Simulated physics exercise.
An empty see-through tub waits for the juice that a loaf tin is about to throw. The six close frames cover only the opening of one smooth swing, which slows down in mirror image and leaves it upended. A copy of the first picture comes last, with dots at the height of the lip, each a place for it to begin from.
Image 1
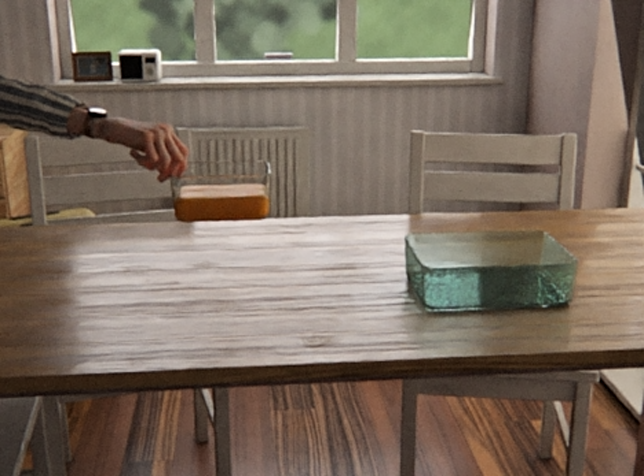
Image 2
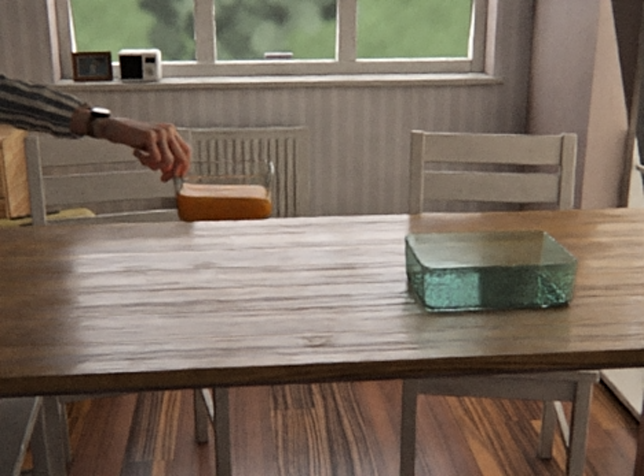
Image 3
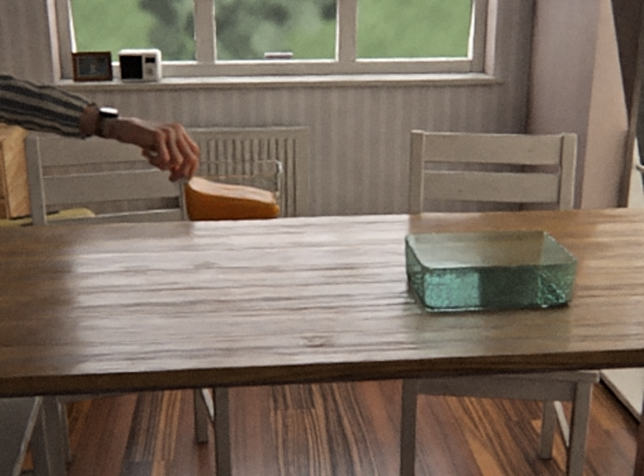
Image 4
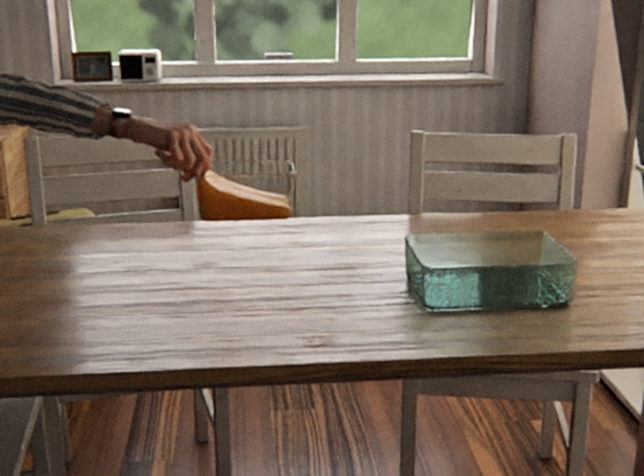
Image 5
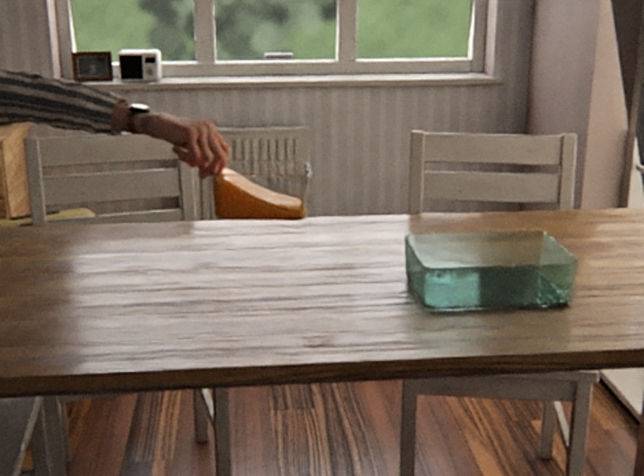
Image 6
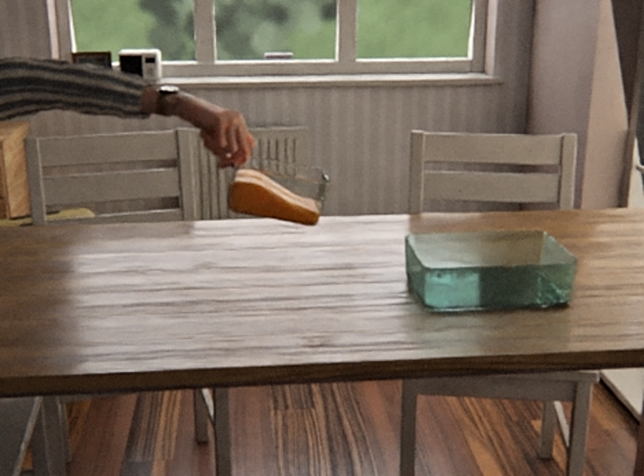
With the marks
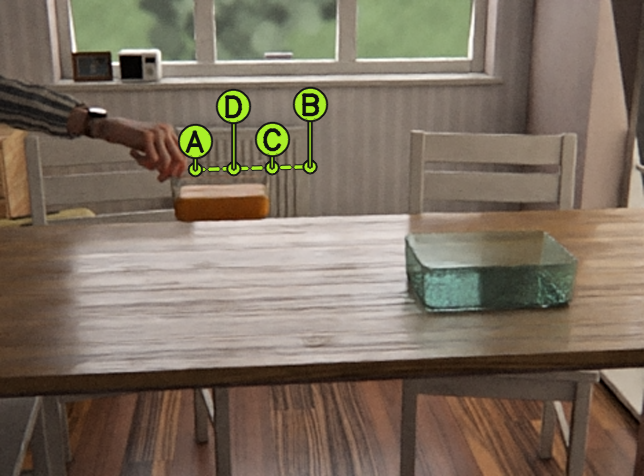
In a room with a window, a hand in a striped sleeve moves a clear container of orange liquid rightward behind a wooden table toward a greenish see-through tub, the liquid sloshing before the container tilts slightly to the right.
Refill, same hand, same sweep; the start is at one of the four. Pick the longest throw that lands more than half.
B will do.
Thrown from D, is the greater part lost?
Yes, that goes wrong.
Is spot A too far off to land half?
Yes.
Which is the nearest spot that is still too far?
The answer is C.
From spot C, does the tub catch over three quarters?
No, less.
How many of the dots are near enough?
One of them.
In lime, A at (195, 169); B at (310, 166); C at (272, 167); D at (233, 168).
With A, about 0 % lands in the tub, 100 % falls short.
With B, about 67 % lands in the tub, 26 % falls short and 7 % goes beside or beyond.
With C, about 32 % lands in the tub, 64 % falls short and 5 % goes beside or beyond.
With D, about 0 % lands in the tub, 99 % falls short.
